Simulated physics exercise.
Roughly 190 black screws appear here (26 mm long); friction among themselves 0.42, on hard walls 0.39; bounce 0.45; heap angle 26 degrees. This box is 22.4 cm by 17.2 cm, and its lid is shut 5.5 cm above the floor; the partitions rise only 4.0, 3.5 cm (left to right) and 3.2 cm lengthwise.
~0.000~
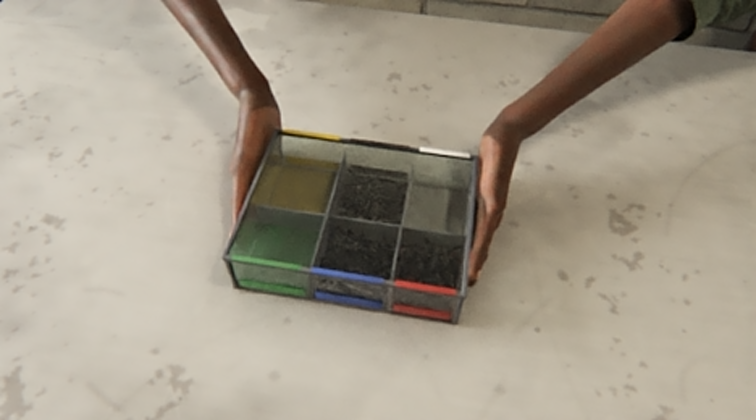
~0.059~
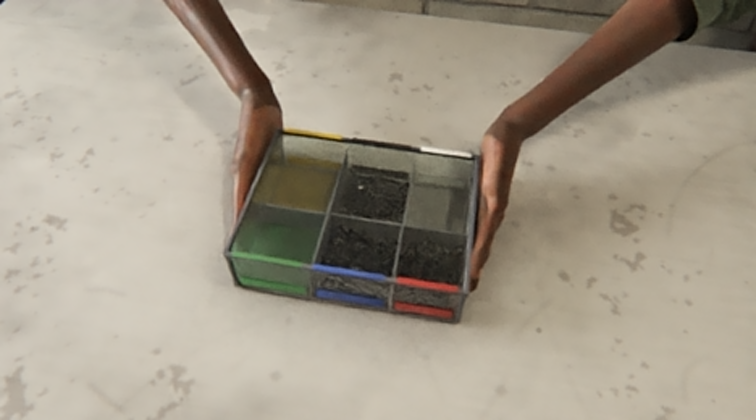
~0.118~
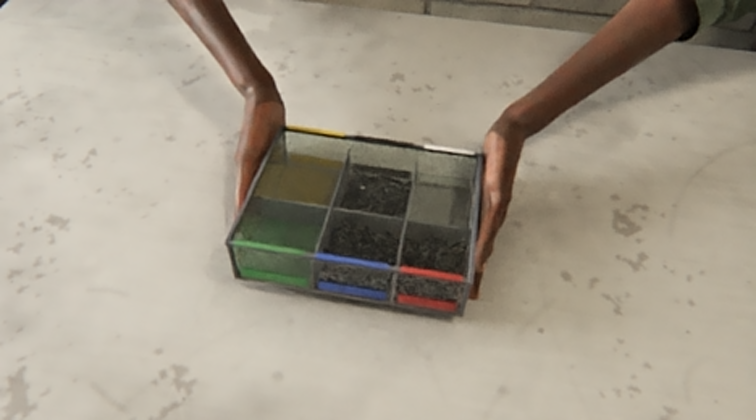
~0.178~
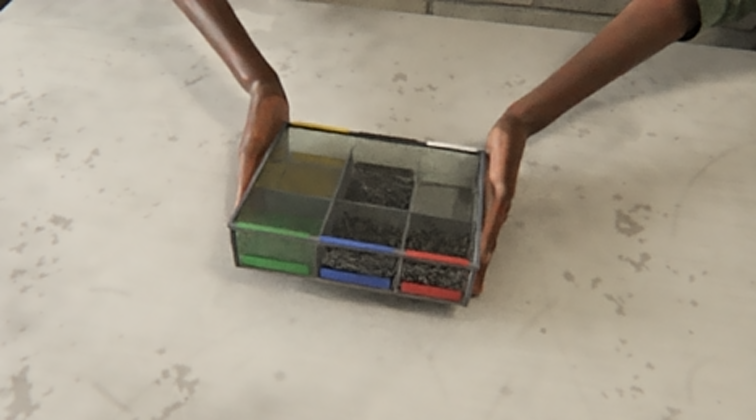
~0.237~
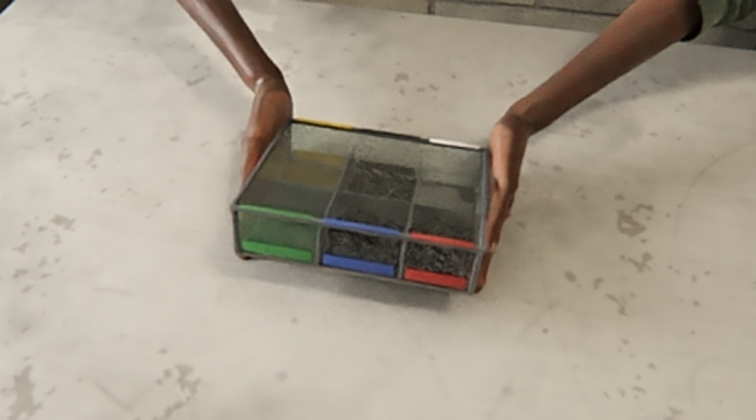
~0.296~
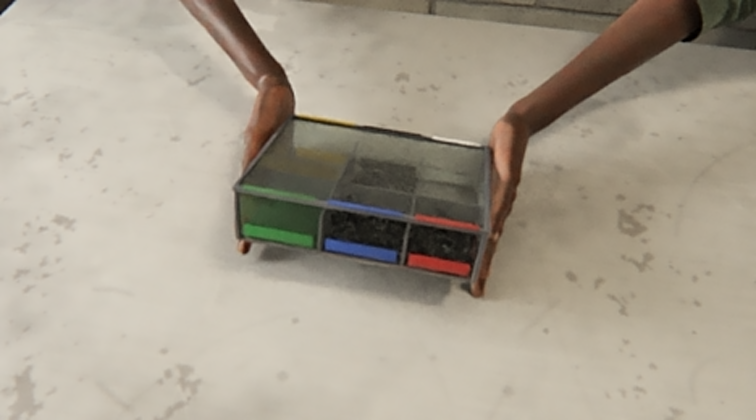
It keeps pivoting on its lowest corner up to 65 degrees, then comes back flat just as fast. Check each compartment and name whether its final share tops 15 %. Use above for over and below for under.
Verdicts: Red above, blue above, green below, yellow below, white below, black above.
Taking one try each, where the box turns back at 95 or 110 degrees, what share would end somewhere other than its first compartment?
55 % and 75 %.
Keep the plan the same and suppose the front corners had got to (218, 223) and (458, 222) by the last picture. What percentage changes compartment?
That would be some 10 in a hundred.
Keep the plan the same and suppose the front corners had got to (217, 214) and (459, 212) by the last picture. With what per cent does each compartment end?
Red 30; blue 35; green 0; yellow 5; white 0; black 30.
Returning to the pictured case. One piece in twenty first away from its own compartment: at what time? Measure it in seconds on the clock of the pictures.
1.00 s, roughly.
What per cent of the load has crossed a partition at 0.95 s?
About 5 %.
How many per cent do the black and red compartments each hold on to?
The black one gets 35 per cent and the red one 35 per cent.
After 0.95 s, tilt 63 degrees; red 35 %, blue 35 %, black 25 %.
Then, at 1.39 s, tilt 26 degrees; red 35 %, blue 30 %, black 35 %.
Then, at 1.90 s, tilt 0 degrees; red 35 %, blue 30 %, black 35 %.
At rest (2.2 s), red 35 %, blue 30 %, green 0 %, yellow 0 %, white 0 %, black 35 %.
